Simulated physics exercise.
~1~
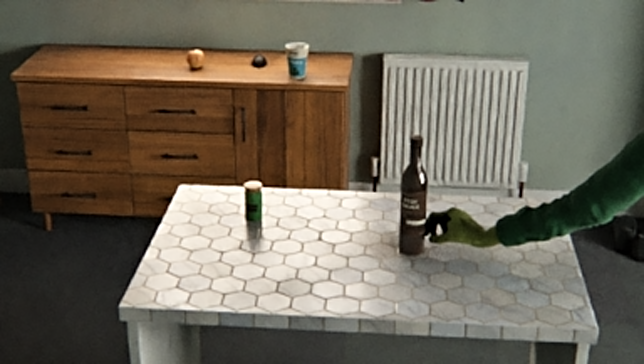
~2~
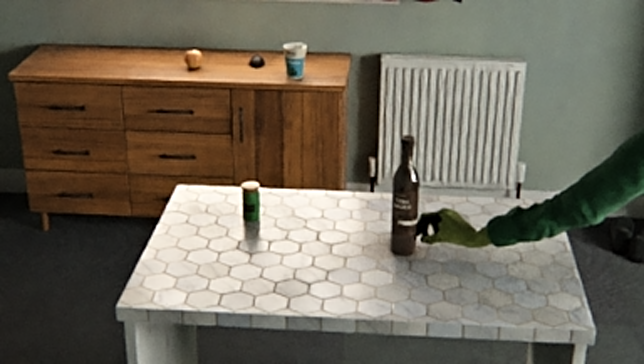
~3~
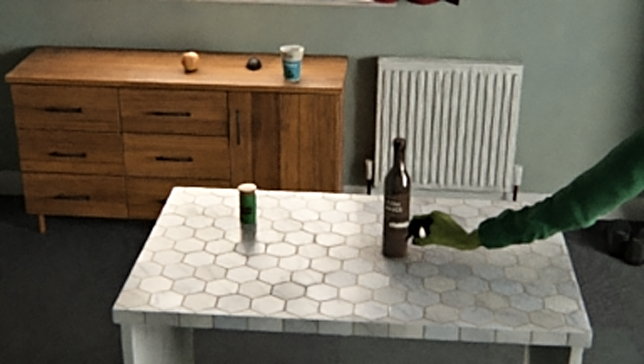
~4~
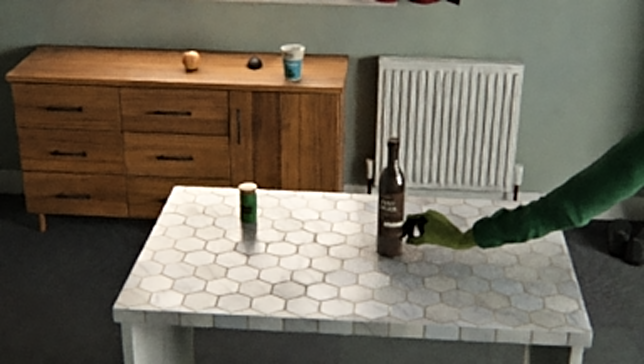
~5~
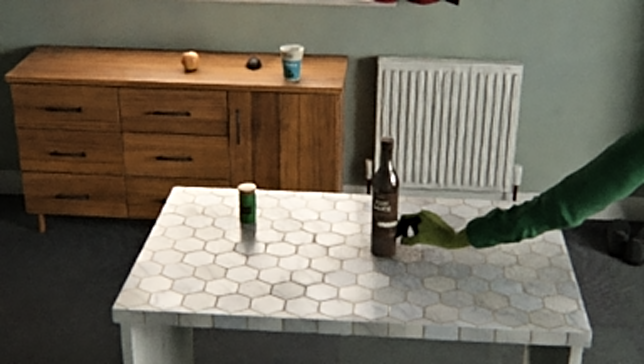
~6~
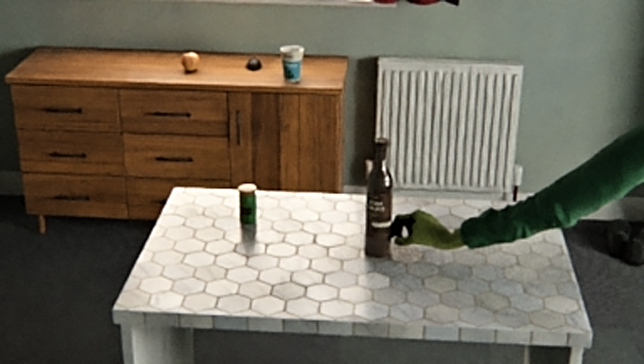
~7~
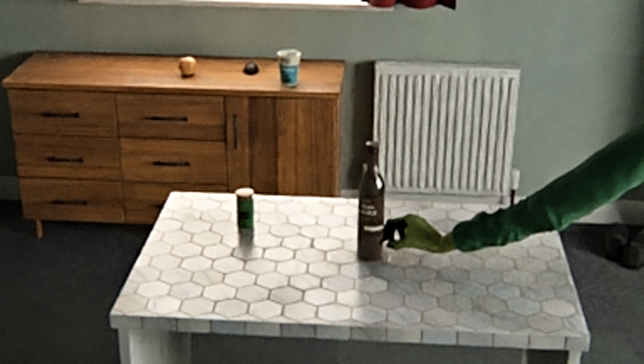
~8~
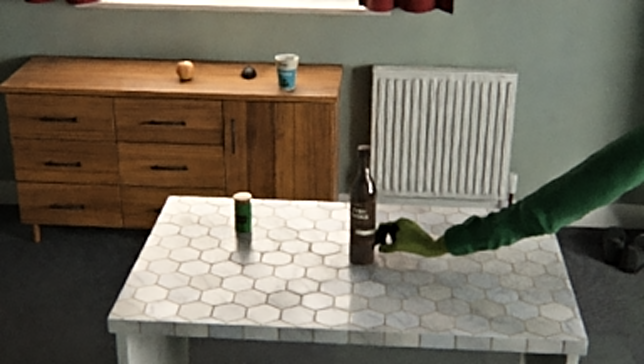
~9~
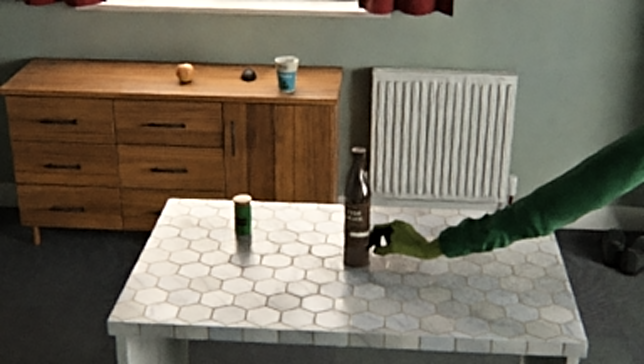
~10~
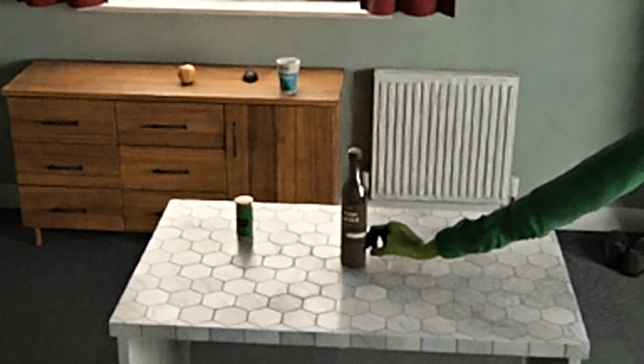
A green-sleeved arm slowly pushing an upright brown bottle leftward across a white tiled table towards a green shaker, the bottle staying upright.
